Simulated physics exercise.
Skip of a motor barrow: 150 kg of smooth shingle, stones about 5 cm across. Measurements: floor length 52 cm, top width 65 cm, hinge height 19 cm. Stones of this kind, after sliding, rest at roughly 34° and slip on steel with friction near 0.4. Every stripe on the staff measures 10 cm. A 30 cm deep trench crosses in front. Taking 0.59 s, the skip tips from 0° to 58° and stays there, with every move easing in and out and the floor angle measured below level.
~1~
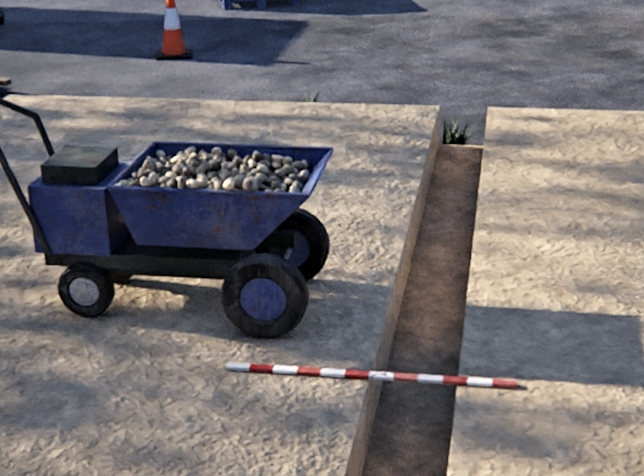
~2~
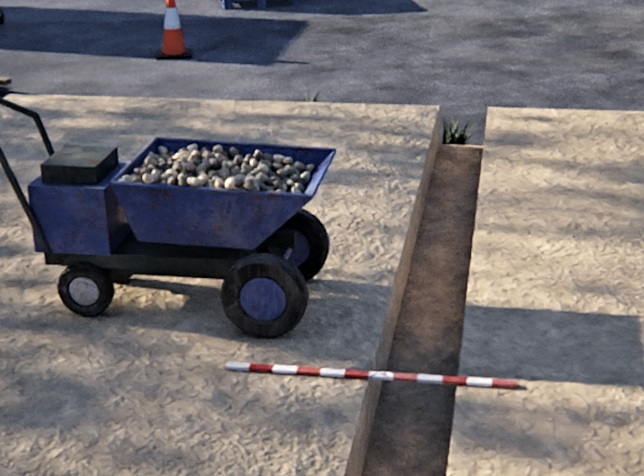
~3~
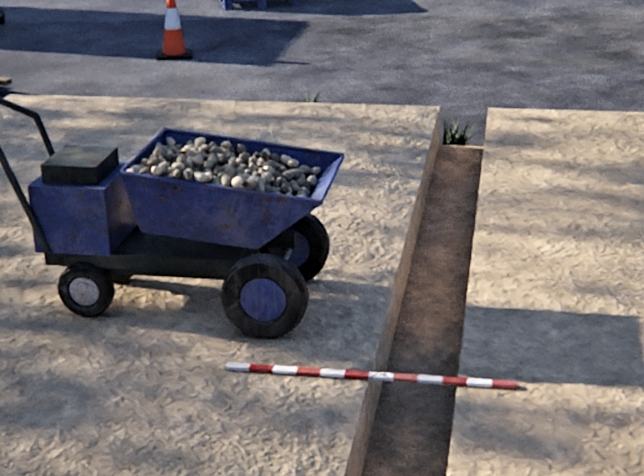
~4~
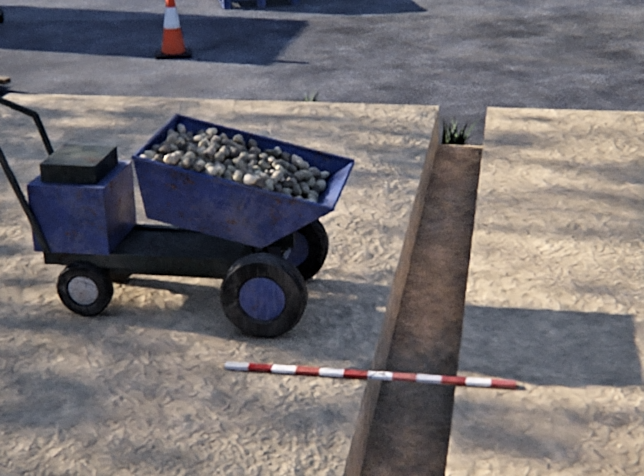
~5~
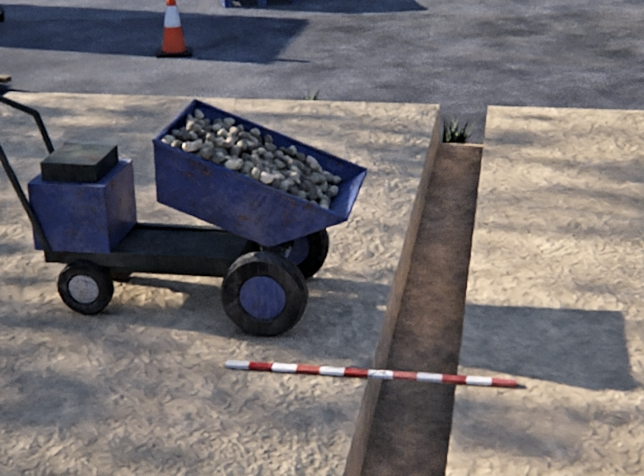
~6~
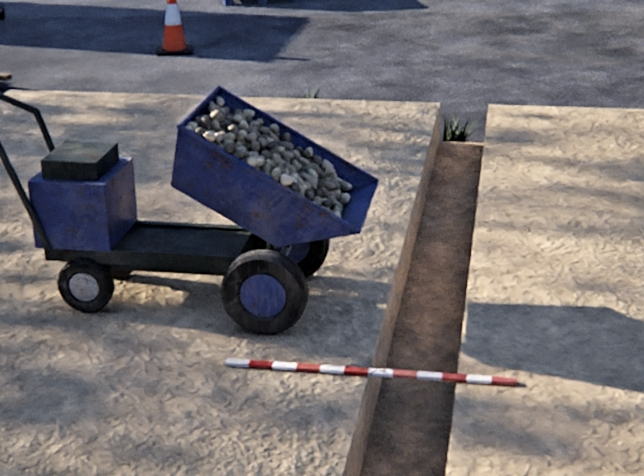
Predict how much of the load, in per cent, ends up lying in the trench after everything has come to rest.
Roughly 69 per cent of it.
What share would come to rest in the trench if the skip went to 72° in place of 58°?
Roughly 70 per cent would end in the trench.
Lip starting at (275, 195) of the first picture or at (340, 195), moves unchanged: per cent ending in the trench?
Some 90 and some 45 per cent, in that order.
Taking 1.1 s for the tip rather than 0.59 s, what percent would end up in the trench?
Around 85 per cent would end in the trench.
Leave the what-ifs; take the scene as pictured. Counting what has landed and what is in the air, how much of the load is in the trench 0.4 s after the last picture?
By that moment, roughly 15 per cent of the load.
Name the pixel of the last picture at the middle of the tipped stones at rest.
Resting centre: About (445, 349).
Then, 0.1 s after the last picture the floor is at 49°, 100 % in the skip; the foremost stones are at (365, 238).
Then, 0.4 s after the last picture the floor is at 58°, 85 % in the skip, 15 % in the trench; the foremost stones are at (449, 297).
Then, 0.7 s after the last picture the floor is at 58°, 32 % in the skip, 39 % in the trench, 29 % past the trench; the foremost stones are at (606, 320).
Then, 2.7 s after the last picture the floor is at 58°, 0 % in the skip, 69 % in the trench, 31 % past the trench; the foremost stones are past the picture's edge.
